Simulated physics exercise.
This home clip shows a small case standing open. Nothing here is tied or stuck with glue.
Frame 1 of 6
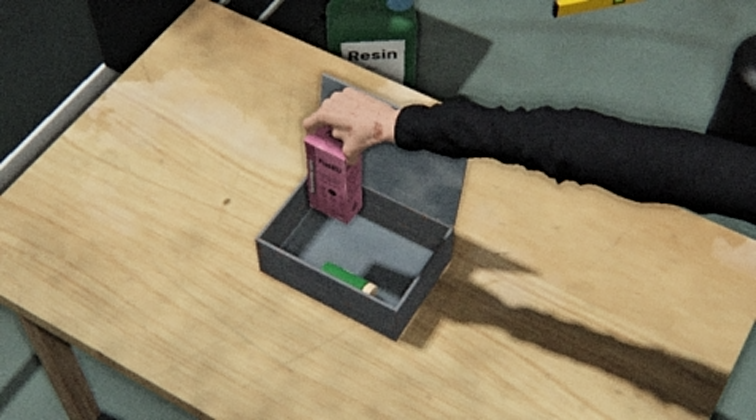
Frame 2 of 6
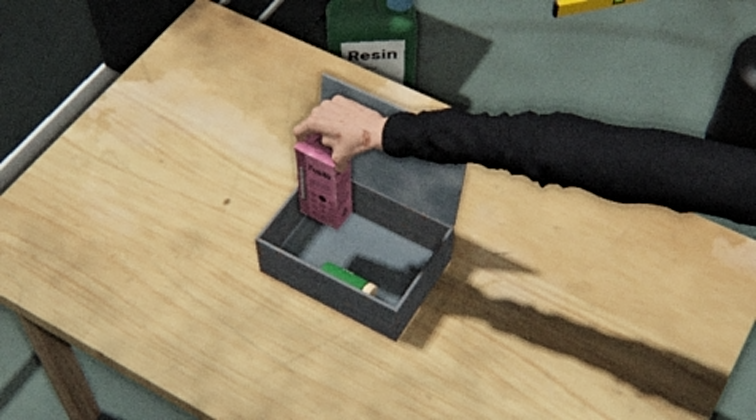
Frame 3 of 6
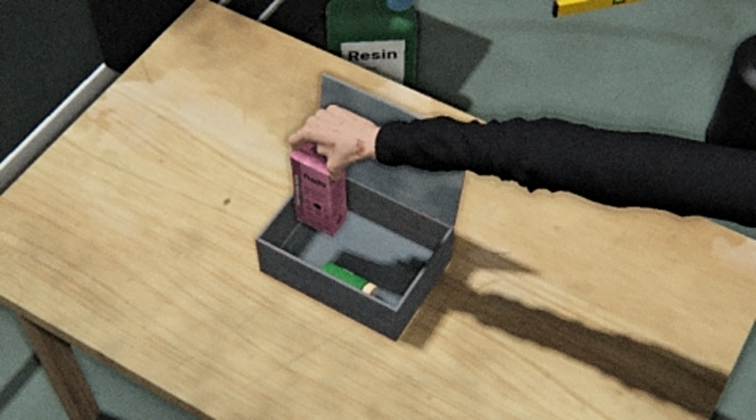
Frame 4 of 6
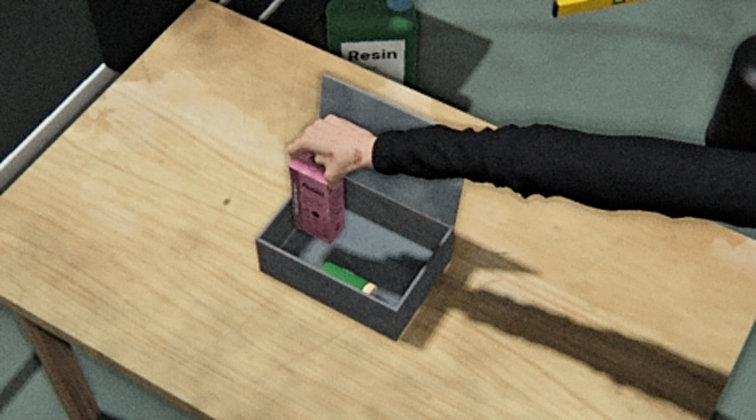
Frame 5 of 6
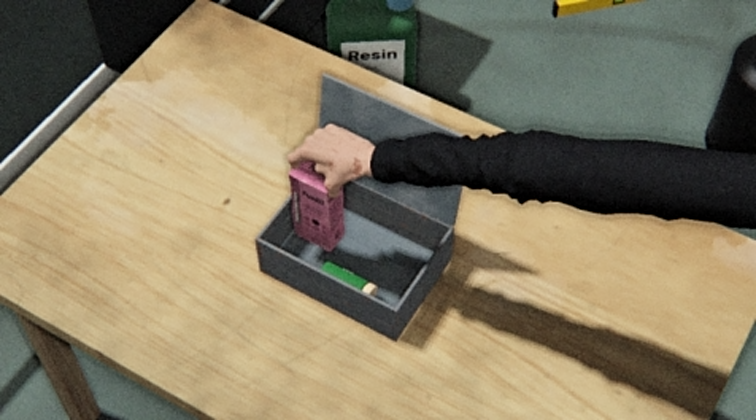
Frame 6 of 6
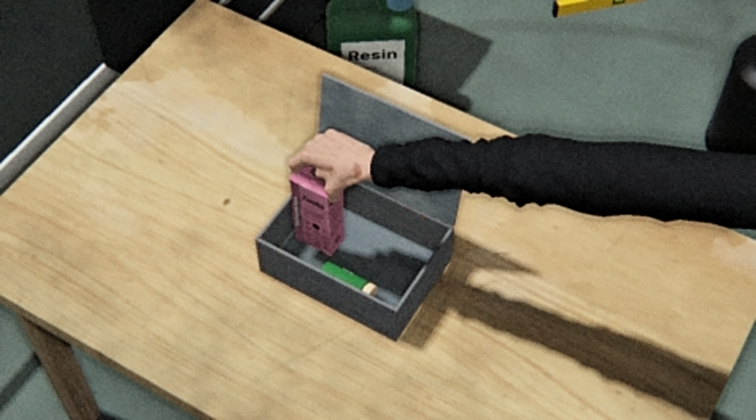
A hand in a black sleeve, reaching in from the right, holds a pink carton over a small grey case standing open on a pale wooden table, seen from above at an angle. A green stick lies inside the case, and a green bottle labelled Resin stands behind it. The hand shifts the carton slightly left, then lowers it into the case, still gripping it, while the camera stays still.
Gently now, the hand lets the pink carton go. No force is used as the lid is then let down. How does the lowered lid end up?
It ends up propped partly open.
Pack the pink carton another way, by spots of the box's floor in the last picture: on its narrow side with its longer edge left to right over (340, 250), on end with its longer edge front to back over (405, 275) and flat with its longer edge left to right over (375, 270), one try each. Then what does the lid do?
Attempt one, it settles down; attempt two, it is left gaping; attempt three, it settles down.
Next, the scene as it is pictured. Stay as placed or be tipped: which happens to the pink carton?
By the end it has leaned over.
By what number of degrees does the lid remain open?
Measured angle - around 18°.
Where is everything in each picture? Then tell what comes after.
On its way; pink carton (334, 175), in the first picture.
On its way; pink carton (324, 181), in the second picture.
On its way; pink carton (319, 189), in the third picture.
On its way; pink carton (318, 197), in the fourth picture.
On its way; pink carton (318, 205), in the fifth picture.
Put in, still held; pink carton (318, 210), in the sixth picture.
Then, 0.50 s later than the last frame, pink carton tilted by 25° near (335, 207).
Then, 1.60 s later than the last frame, lid 70° above the rim; pink carton tilted by 16° near (330, 209).
Then, 2.00 s later than the last frame, lid 39° above the rim; pink carton tilted by 9° near (317, 225).
Then, 2.70 s later than the last frame, lid 18° above the rim; pink carton tilted by 45° near (307, 239).
When it is over, lid 17° above the rim; lying over in the box, pink carton; green shaker as before. End places, in pixels of the last picture, pink carton near (309, 238).
